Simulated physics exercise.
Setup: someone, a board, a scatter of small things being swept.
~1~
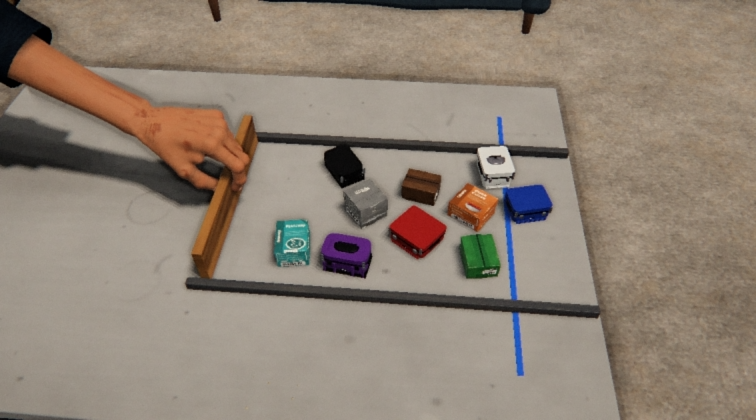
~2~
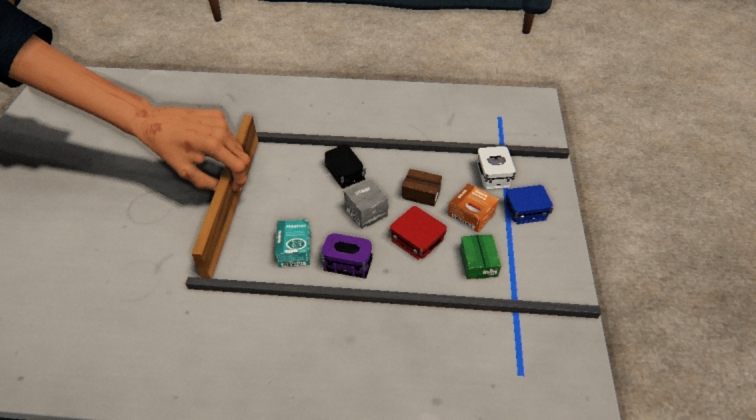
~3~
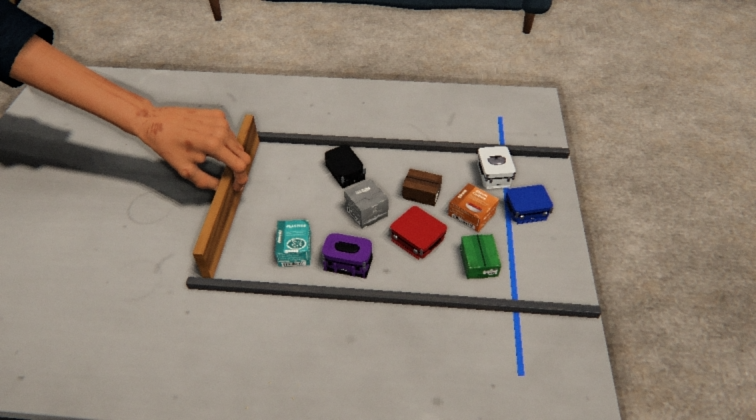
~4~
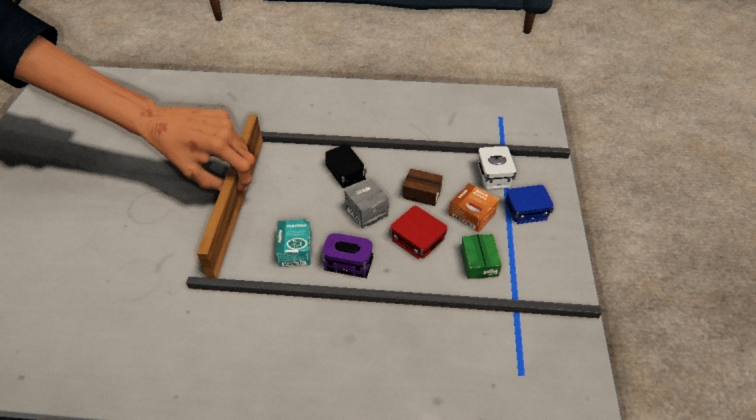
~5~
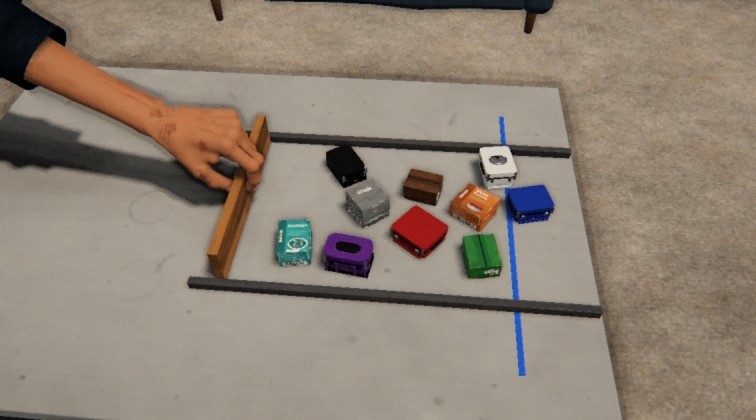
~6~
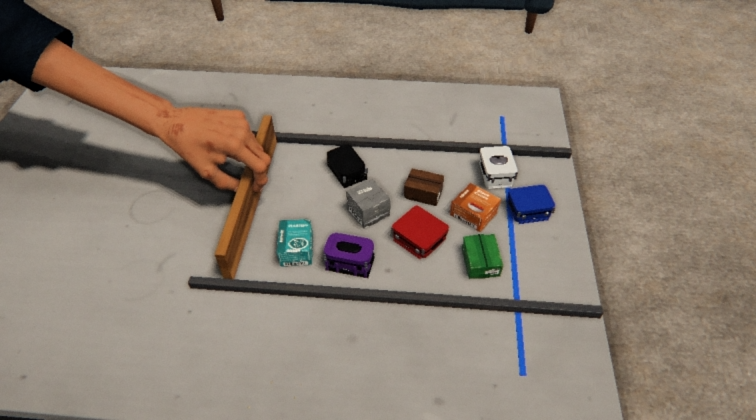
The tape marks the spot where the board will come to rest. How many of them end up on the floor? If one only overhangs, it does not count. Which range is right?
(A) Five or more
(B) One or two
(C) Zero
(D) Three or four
B, one or two.
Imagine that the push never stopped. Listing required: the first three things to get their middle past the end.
In sequence: The blue case, the green box and the orange box.
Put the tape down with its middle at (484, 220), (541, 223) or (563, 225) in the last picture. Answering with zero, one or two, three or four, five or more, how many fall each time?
Going through the three places in order, the answers are zero; five or over; five or more.
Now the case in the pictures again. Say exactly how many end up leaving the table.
The exact number is 2.
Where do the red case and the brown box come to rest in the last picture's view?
The red case stops around (558, 242); the brown box around (556, 192).
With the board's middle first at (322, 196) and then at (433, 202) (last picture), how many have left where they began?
First position 3; second position 10.
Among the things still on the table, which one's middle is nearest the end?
It's the orange box that is foremost.
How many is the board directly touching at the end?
The number is 3.
Soon after, none off yet; blue case at rest near (530, 205); white case at rest near (497, 168); green box at rest near (482, 256).
After that, none off yet; blue case at rest near (530, 205); white case at rest near (497, 168); green box displaced a little near (494, 256).
And then, none off yet; blue case displaced about its own width near (559, 198); white case displaced about its own width near (522, 163); green box displaced well along near (560, 258).
In the end, the number that fall off is one or two; gone, green box and blue case.
